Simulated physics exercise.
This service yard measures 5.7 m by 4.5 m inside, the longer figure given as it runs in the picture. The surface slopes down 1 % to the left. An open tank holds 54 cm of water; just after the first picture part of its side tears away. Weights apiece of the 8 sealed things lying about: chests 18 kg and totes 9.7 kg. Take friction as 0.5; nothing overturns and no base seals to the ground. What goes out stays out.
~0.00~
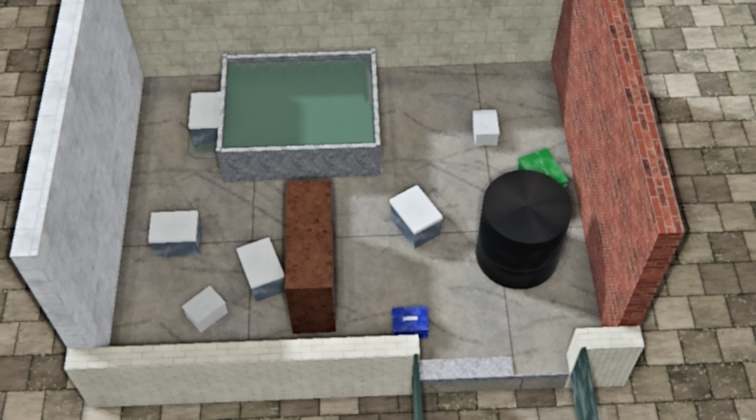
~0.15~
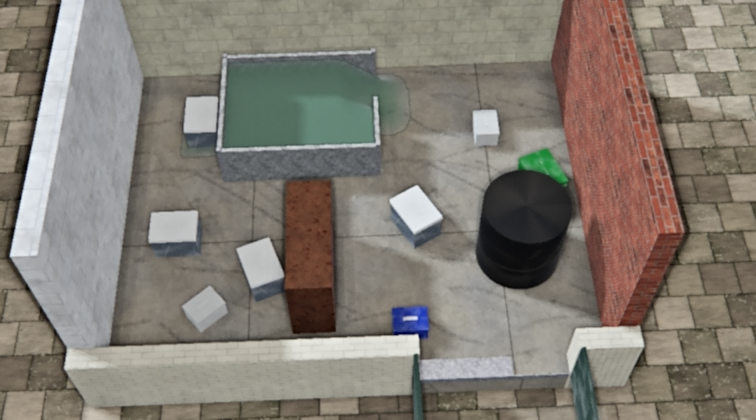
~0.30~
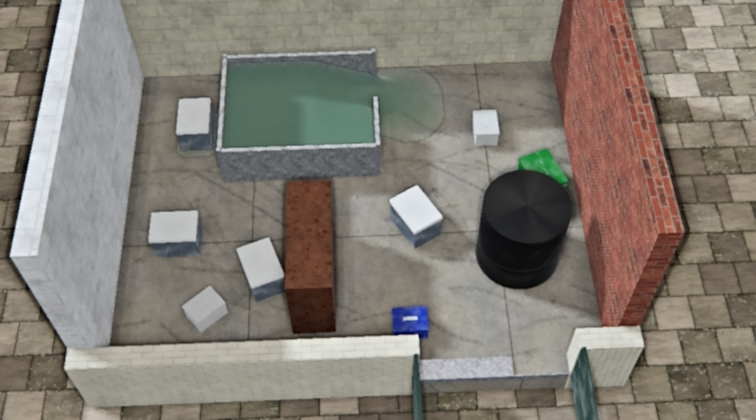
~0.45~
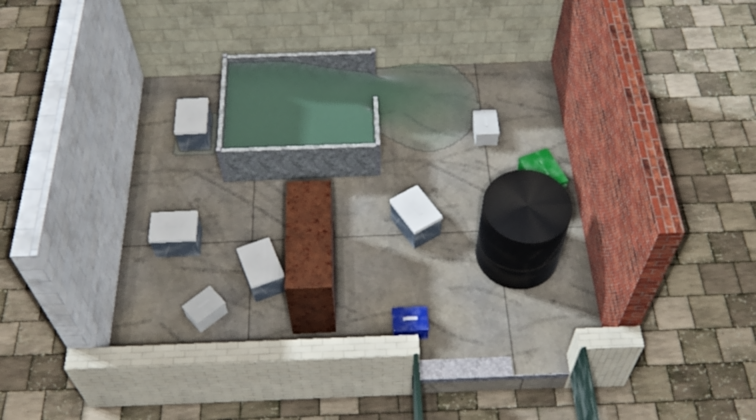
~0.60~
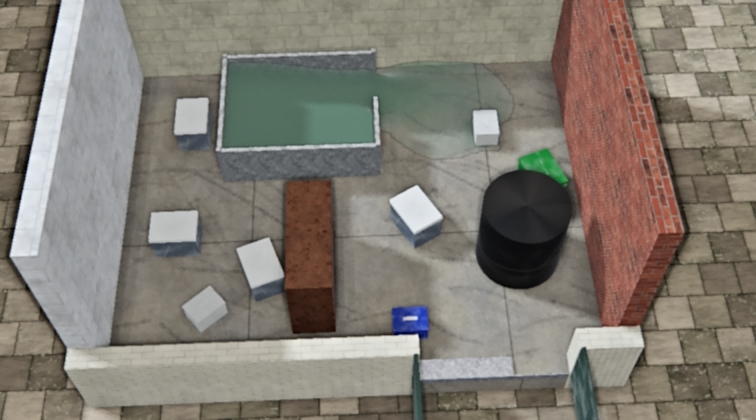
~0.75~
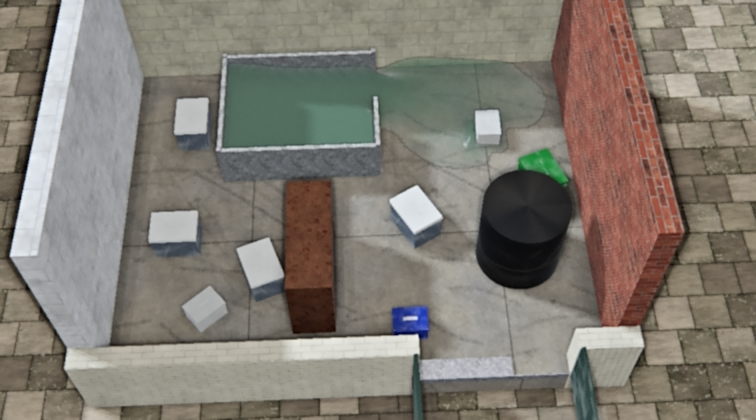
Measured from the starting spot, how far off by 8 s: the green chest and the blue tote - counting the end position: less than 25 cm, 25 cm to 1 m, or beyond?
Green chest slides a little; blue tote holds its place.
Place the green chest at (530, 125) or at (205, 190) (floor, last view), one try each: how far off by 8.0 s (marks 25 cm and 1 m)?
In that order: It travels far; it stays put.
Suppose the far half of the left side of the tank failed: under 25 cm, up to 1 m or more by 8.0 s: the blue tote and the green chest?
In that case the blue tote slides a little, the green chest stays put.
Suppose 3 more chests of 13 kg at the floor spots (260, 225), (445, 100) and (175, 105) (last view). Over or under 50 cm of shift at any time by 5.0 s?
In that order: Under, over, short of it.
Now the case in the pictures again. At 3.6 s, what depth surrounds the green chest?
Roughly 16 cm.
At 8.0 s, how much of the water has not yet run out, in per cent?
About 92 per cent.
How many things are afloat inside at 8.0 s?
I count 2.
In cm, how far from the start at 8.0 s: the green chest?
Roughly 40 cm.
After 1.6 s the green chest is near (544, 169), 0.0 m from its start, aground; the blue tote is near (410, 319), 0.0 m from its start, aground; 0 of 8 are out; 0 afloat.
After 3.6 s the green chest is near (549, 190), 0.4 m from its start, afloat; the blue tote is near (410, 319), 0.0 m from its start, aground; 0 of 8 are out; 2 afloat.
After 5.6 s the green chest is near (549, 192), 0.4 m from its start, afloat; the blue tote is near (410, 319), 0.0 m from its start, aground; 0 of 8 are out; 2 afloat.
After 8.0 s the green chest is near (552, 195), 0.4 m from its start, afloat; the blue tote is near (410, 316), 0.0 m from its start, aground; 0 of 8 are out; 2 afloat.
